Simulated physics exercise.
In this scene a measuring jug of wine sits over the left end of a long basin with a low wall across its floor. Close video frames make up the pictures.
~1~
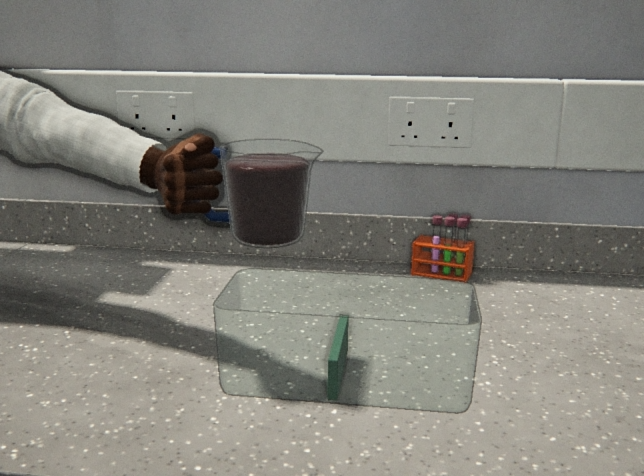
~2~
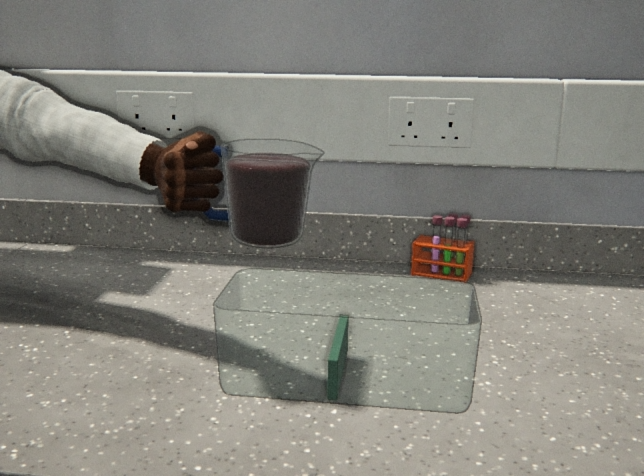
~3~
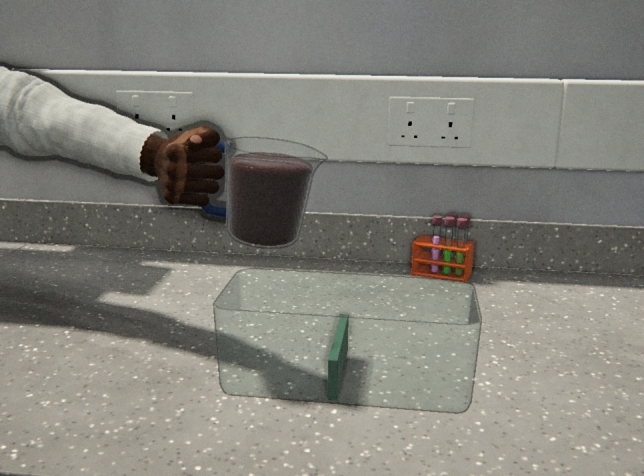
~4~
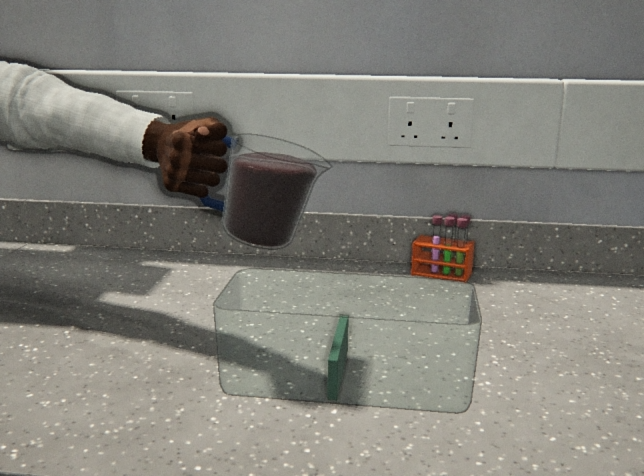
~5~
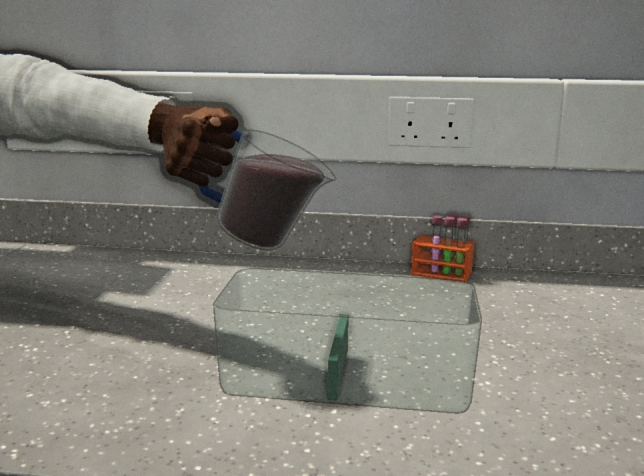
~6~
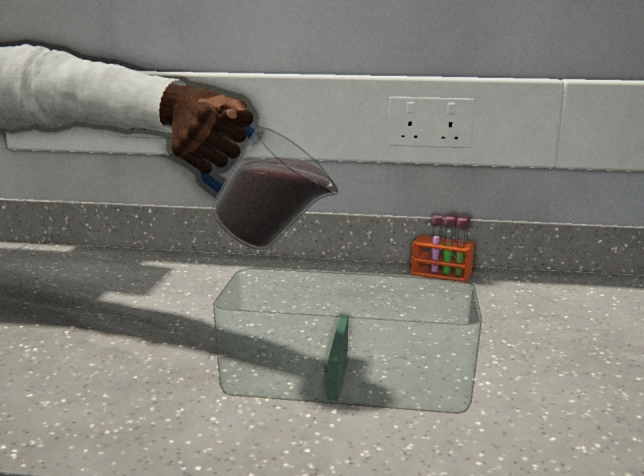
At the start, a hand holds a clear measuring jug of dark liquid upright above the left side of a long, empty basin with a low green wall inside. The hand then tilts the jug gradually to the right, and the liquid shifts toward the spout until it reaches the lip.
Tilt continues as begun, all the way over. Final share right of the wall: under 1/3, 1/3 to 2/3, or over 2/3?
Over 2/3.
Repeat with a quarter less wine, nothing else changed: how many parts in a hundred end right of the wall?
I'd say roughly 85 percent.
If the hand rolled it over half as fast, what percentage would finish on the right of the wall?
Around 90 percent ends up there.
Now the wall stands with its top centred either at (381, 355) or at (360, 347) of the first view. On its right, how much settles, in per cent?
The first placement gives around 20 percent, the second 50 percent.
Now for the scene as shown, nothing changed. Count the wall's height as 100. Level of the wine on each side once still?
The left reads 10 in a hundred and the right 50 in a hundred.
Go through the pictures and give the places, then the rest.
It leans 0°; its right rim is at (323, 150); the wine meets the walls at (228, 159) and (311, 162); the long basin's rim runs from (226, 288) to (477, 303); the wall's top is at (339, 338), in the first picture.
It leans 2°; its right rim is at (324, 152); the wine meets the walls at (228, 158) and (311, 163), in the second picture.
It leans 7°; its right rim is at (328, 157); the wine meets the walls at (231, 156) and (314, 164), in the third picture.
It leans 14°; its right rim is at (332, 166); the wine meets the walls at (235, 158) and (314, 167), in the fourth picture.
It leans 25°; its right rim is at (336, 178); the wine meets the walls at (235, 169) and (325, 172), in the fifth picture.
It leans 37°; its right rim is at (338, 193); the wine meets the walls at (231, 179) and (330, 180); 1 per cent is over the edge, in the sixth picture.
A moment on, the measuring jug is tipped right over and 44 per cent is still to pour, 0 is left of the wall and 30 right of it.
Next, the measuring jug is tipped right over and 7 per cent is still to pour, 7 is left of the wall and 76 right of it.
Then the measuring jug is tipped right over and 0 per cent is still to pour, 10 is left of the wall and 87 right of it.
Later the measuring jug is tipped right over and 0 per cent is still to pour, 11 is left of the wall and 87 right of it.
Finally, 11 per cent lies left of the wall, 87 right of it and 2 outside.
